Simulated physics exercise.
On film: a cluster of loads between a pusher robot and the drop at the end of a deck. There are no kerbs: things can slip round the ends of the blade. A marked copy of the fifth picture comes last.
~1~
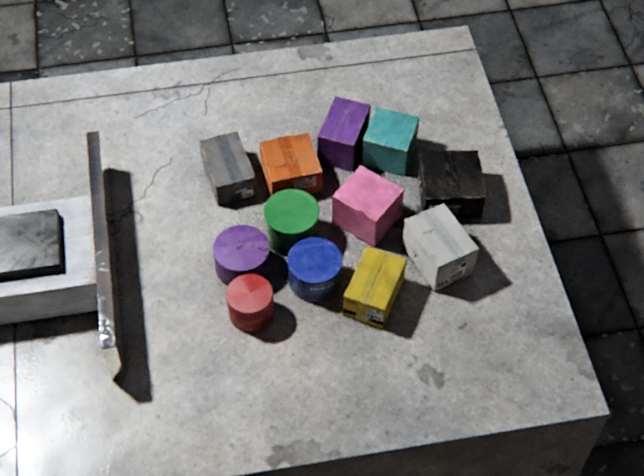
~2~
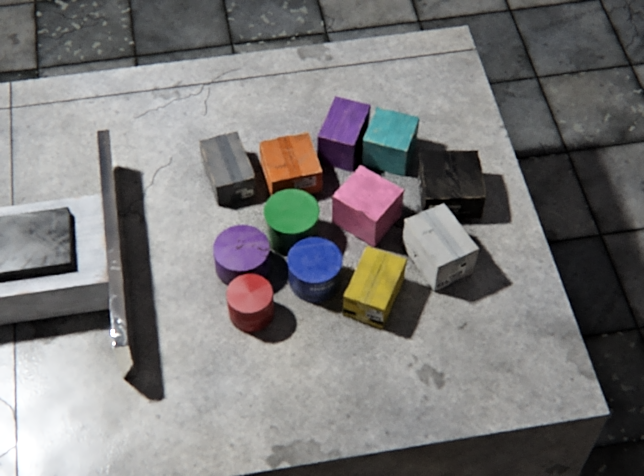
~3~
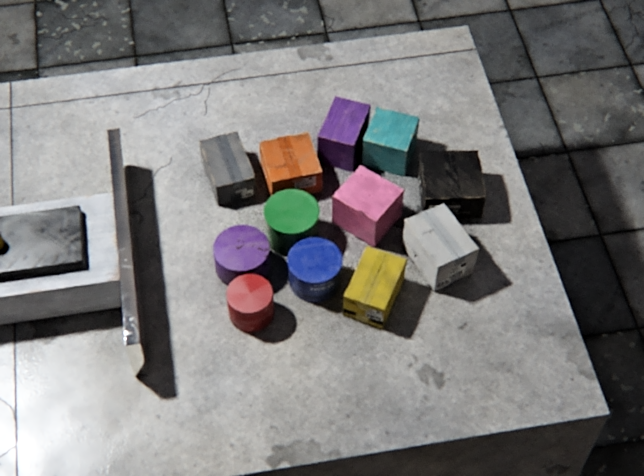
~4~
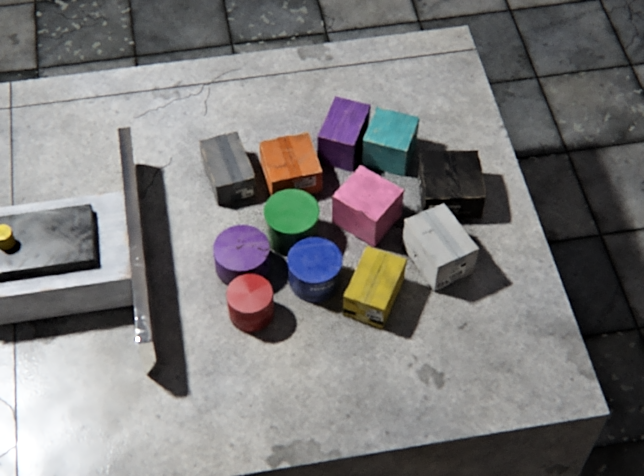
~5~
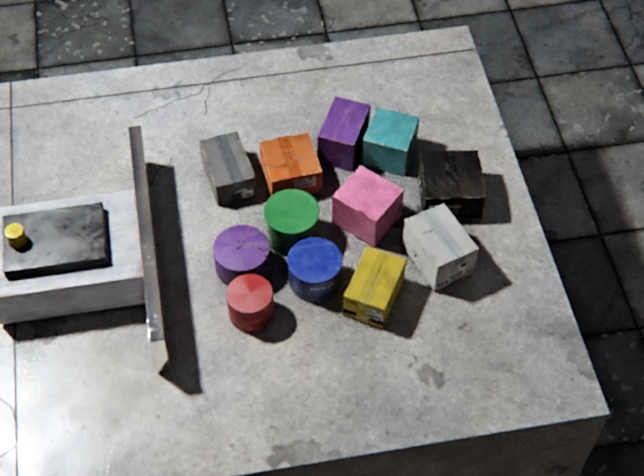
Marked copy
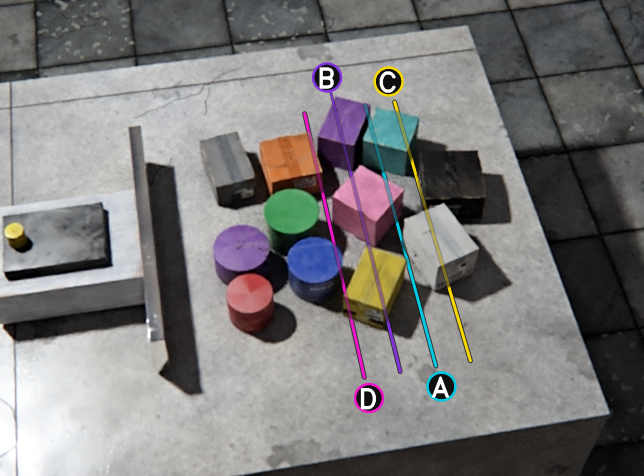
A pale machine with a long upright blade on its front slid slowly rightward across a grey slab, closing some of the gap to a cluster of colourful boxes and round tubs, which stayed still.
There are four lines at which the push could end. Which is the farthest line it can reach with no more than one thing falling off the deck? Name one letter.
The farthest such stop is A.
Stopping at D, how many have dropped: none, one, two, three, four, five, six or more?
By then, none.
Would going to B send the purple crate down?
By then, no.
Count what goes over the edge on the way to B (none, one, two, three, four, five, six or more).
In all, none.
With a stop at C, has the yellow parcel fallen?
No.
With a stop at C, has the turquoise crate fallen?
By then, yes.
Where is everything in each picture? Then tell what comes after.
In the first frame, orange parcel (291, 166); black parcel (451, 185); turquoise crate (390, 141).
In the second frame, robot (28, 242); yellow parcel (374, 287).
In the third frame, robot (40, 240); green pail (292, 224).
In the fourth frame, robot (51, 239); white parcel (440, 247).
In the fifth frame, robot (63, 237); purple canister (242, 257); purple crate (344, 134); blue pail (315, 270).
On the marked copy, A at (398, 225); B at (365, 229); C at (429, 220); D at (332, 234).
Following A. Soon after the start, robot (156, 224); purple crate (348, 133); red canister (280, 299).
Later, robot (247, 211); turquoise crate (464, 129); black parcel (466, 186).
In the end, robot (316, 202); turquoise crate over the edge; black parcel (522, 178); one fallen.
As for the rest, B is within the limit but short; C drops three; D is within the limit but short.
